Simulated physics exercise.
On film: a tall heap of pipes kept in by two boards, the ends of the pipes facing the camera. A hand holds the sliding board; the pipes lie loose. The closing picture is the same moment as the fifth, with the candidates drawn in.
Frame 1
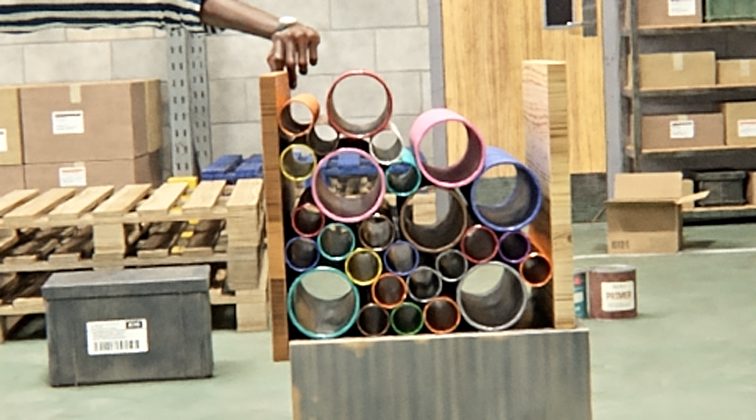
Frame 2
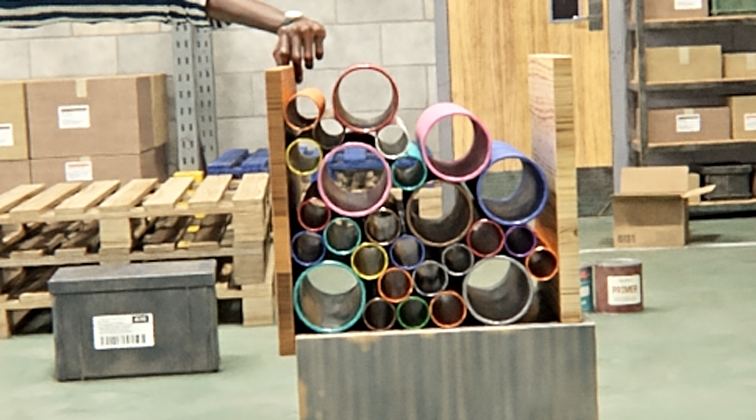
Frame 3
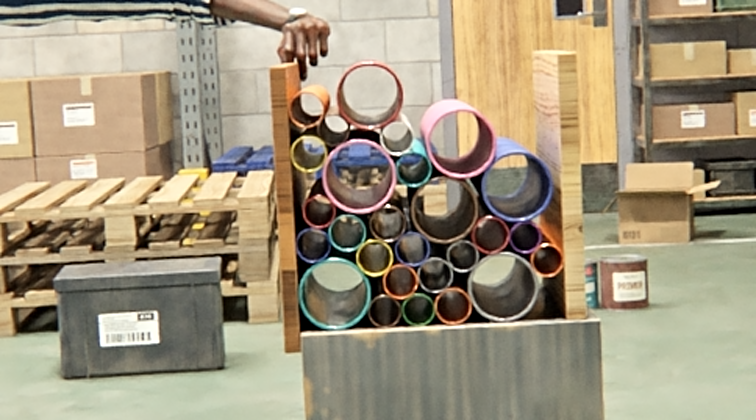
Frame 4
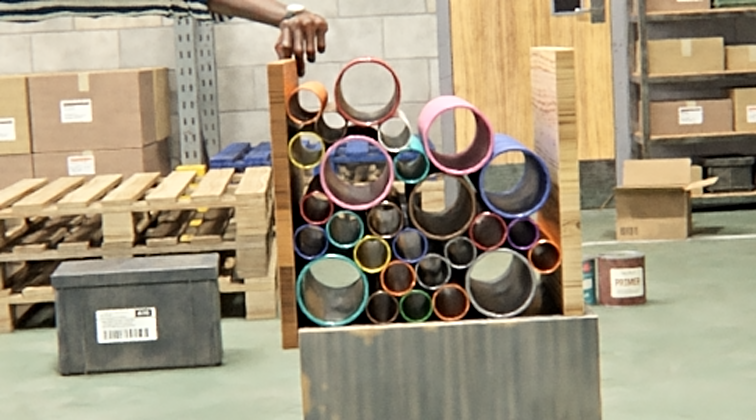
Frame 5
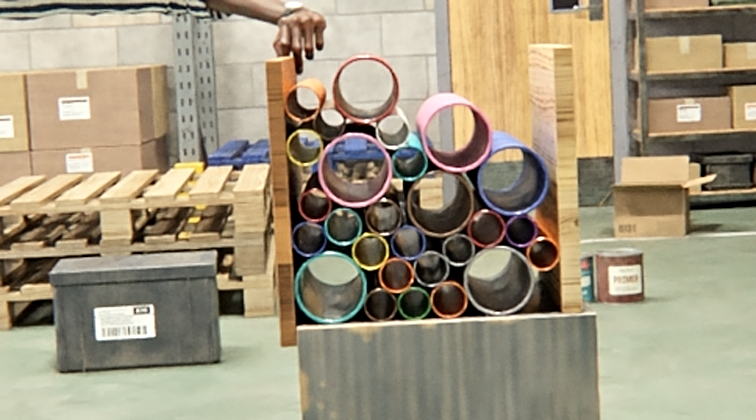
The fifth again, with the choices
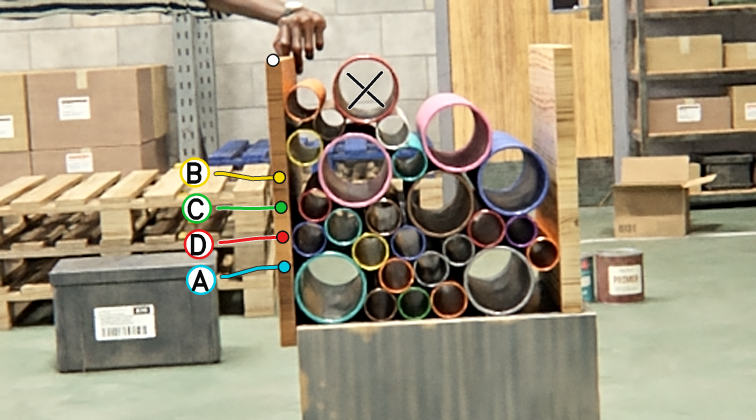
Colorful loose pipes sit stacked between two boards, barely moving, while a hand holds the left board.
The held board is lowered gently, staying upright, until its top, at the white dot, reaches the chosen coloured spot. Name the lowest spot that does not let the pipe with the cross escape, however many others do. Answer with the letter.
Down to B.
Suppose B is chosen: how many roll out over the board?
The count is one.
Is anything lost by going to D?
At D: Yes.
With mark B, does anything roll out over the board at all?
Yes.
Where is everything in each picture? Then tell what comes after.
The first picture shows a turquoise pipe (323, 303); an orange pipe (390, 290); a blue pipe (401, 258).
The second picture shows a blue pipe (407, 252); a red pipe (485, 238).
The third picture shows a pink pipe (462, 143).
The fourth picture shows side board (290, 192); a turquoise pipe (332, 291).
The fifth picture shows an orange pipe (397, 275); a blue pipe (408, 243); a red pipe (486, 229).
On the copy, A at (284, 267); B at (279, 178); C at (281, 207); D at (283, 237); the cross at (366, 90); the white dot at (273, 60).
On B. First, top of the board (285, 114).
Then, top of the board (288, 175).
Finally, top of the board (288, 177), one out over the board, the crossed one still inside.
By contrast, A lets the crossed one out; C lets the crossed one out; D lets the crossed one out.
